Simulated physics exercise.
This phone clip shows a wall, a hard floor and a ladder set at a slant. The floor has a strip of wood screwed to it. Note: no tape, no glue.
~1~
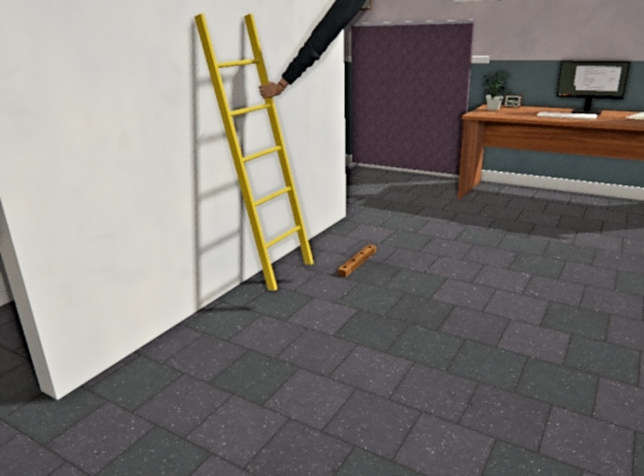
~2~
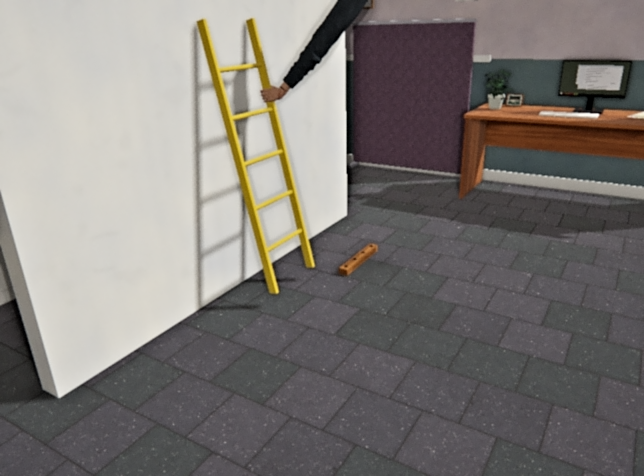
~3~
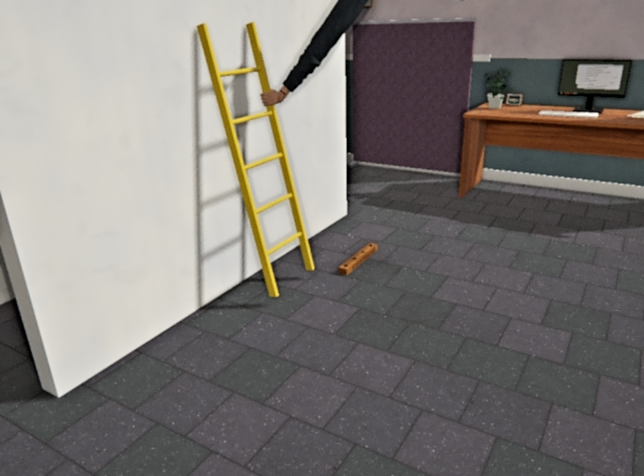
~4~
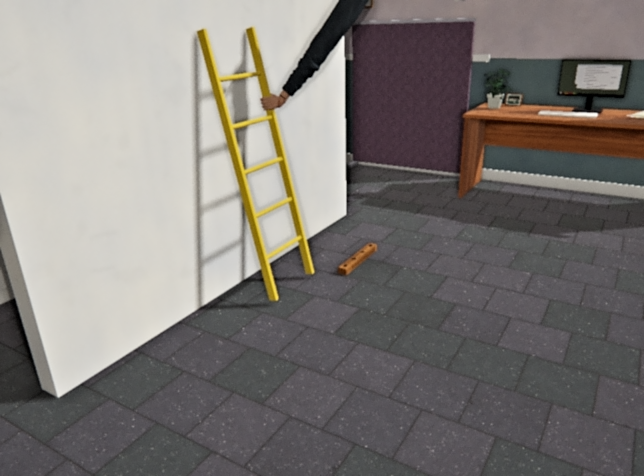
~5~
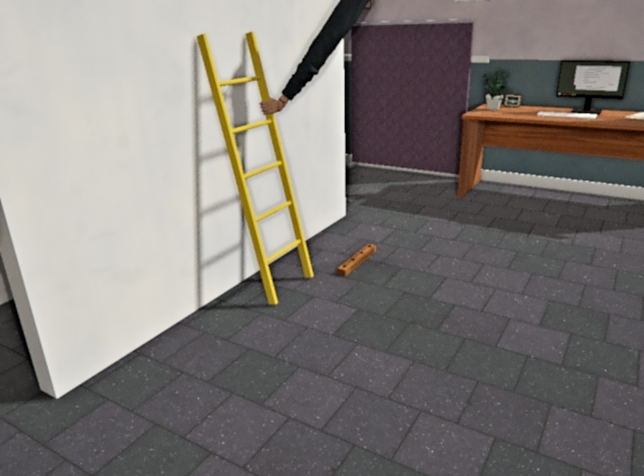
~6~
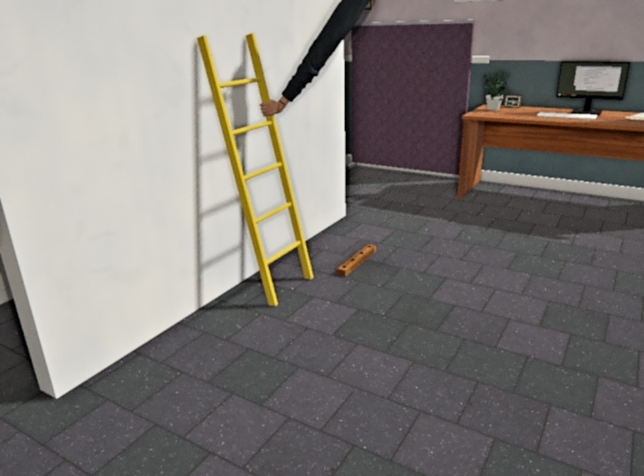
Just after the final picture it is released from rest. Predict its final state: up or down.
Final state: Up.
Then, 0.90 s later than the last frame, yellow ladder at rest near (262, 172).
When it is over, the yellow ladder stays up, near (261, 172).
